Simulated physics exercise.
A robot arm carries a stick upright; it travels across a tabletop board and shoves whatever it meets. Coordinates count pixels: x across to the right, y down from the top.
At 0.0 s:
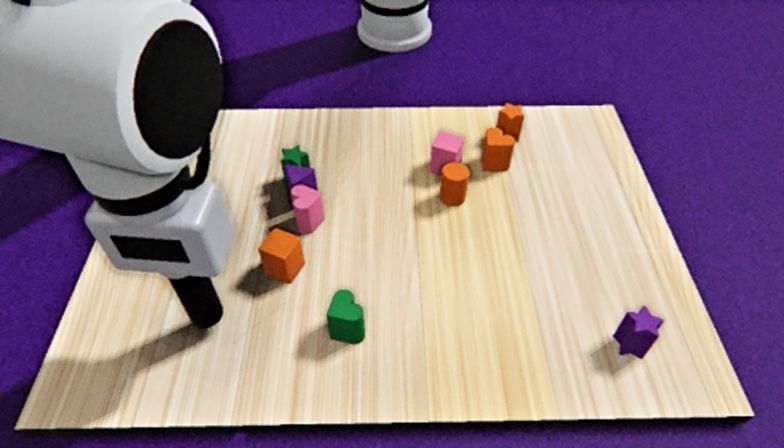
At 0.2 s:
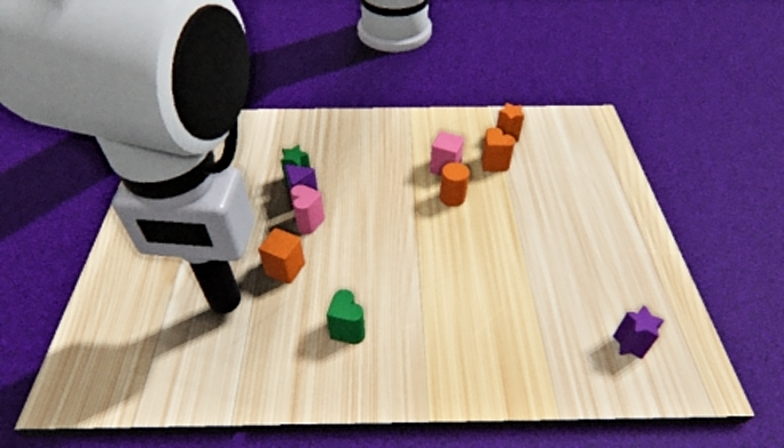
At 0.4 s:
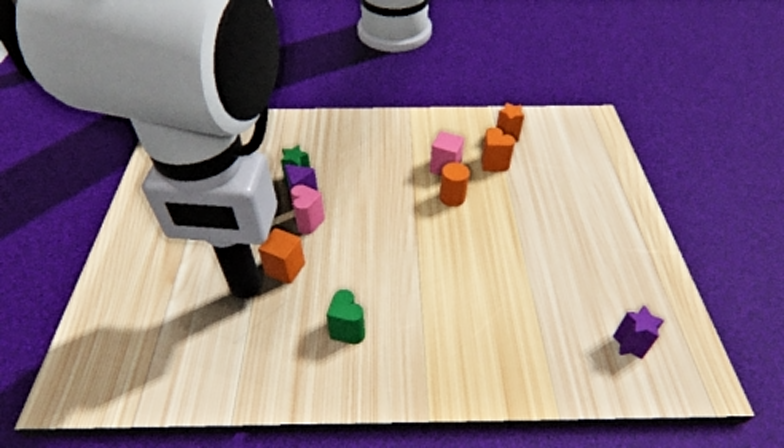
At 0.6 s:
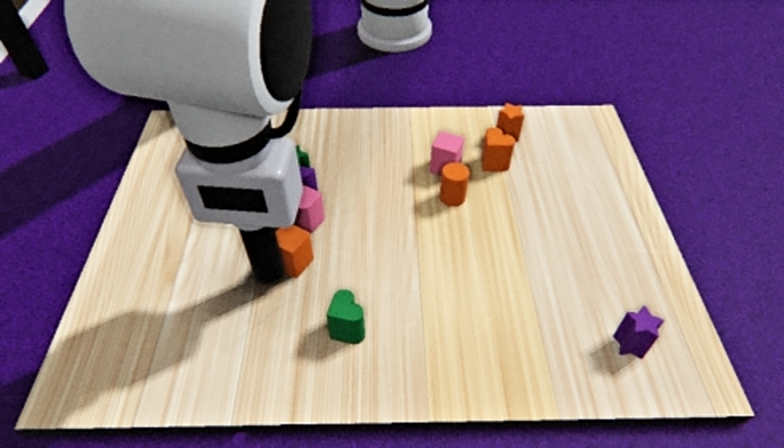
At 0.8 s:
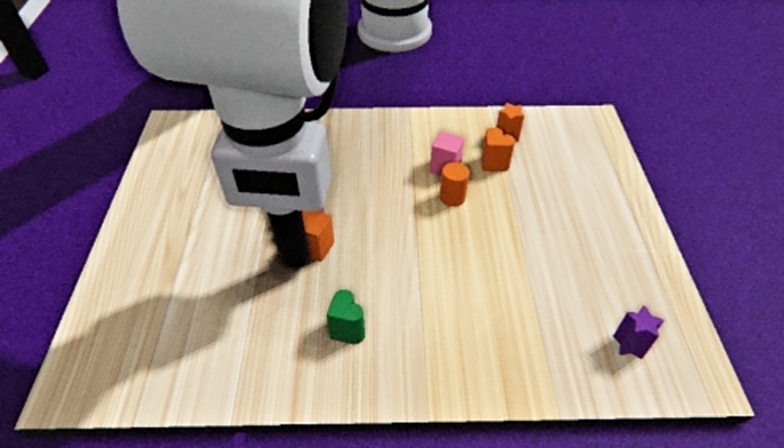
The clip opens on a wooden board with scattered colourful blocks, a robot arm holding a black stick at the left. The arm moves the stick rightward and slightly up the board to the orange block, then pushes that block up and right while covering the pink heart-shaped block from view.
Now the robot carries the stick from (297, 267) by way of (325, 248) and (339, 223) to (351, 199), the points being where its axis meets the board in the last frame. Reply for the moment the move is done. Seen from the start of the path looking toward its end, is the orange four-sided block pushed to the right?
Yes, it checks out.
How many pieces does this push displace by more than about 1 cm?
Most likely one.
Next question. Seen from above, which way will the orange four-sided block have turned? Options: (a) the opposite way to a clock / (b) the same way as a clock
(b)
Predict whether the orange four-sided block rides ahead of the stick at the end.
In front, I predict.
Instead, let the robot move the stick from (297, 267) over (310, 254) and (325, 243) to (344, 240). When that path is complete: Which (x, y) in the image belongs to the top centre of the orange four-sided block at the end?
Most likely (353, 193).
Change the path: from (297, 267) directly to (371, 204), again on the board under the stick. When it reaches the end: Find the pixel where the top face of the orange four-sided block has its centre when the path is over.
At the end it should sit near (388, 162).
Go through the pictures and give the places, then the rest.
The first picture shows stick's lower end (208, 316); pink heart-shaped block (304, 196); orange four-sided block (279, 243).
The second picture shows stick (226, 302); blocks still.
The third picture shows stick (246, 287); blocks still.
The fourth picture shows stick (269, 272); orange four-sided block (288, 237).
The fifth picture shows stick (295, 257); pink heart-shaped block hidden; orange four-sided block (311, 221).
The first path, step by step. One third of the way, stick (324, 237); orange four-sided block (339, 201).
Two thirds of the way, stick (339, 212); orange four-sided block (358, 180), turned 25° clockwise.
At the end, stick (350, 189); pink heart-shaped block still; orange four-sided block (375, 163), turned 55° clockwise.
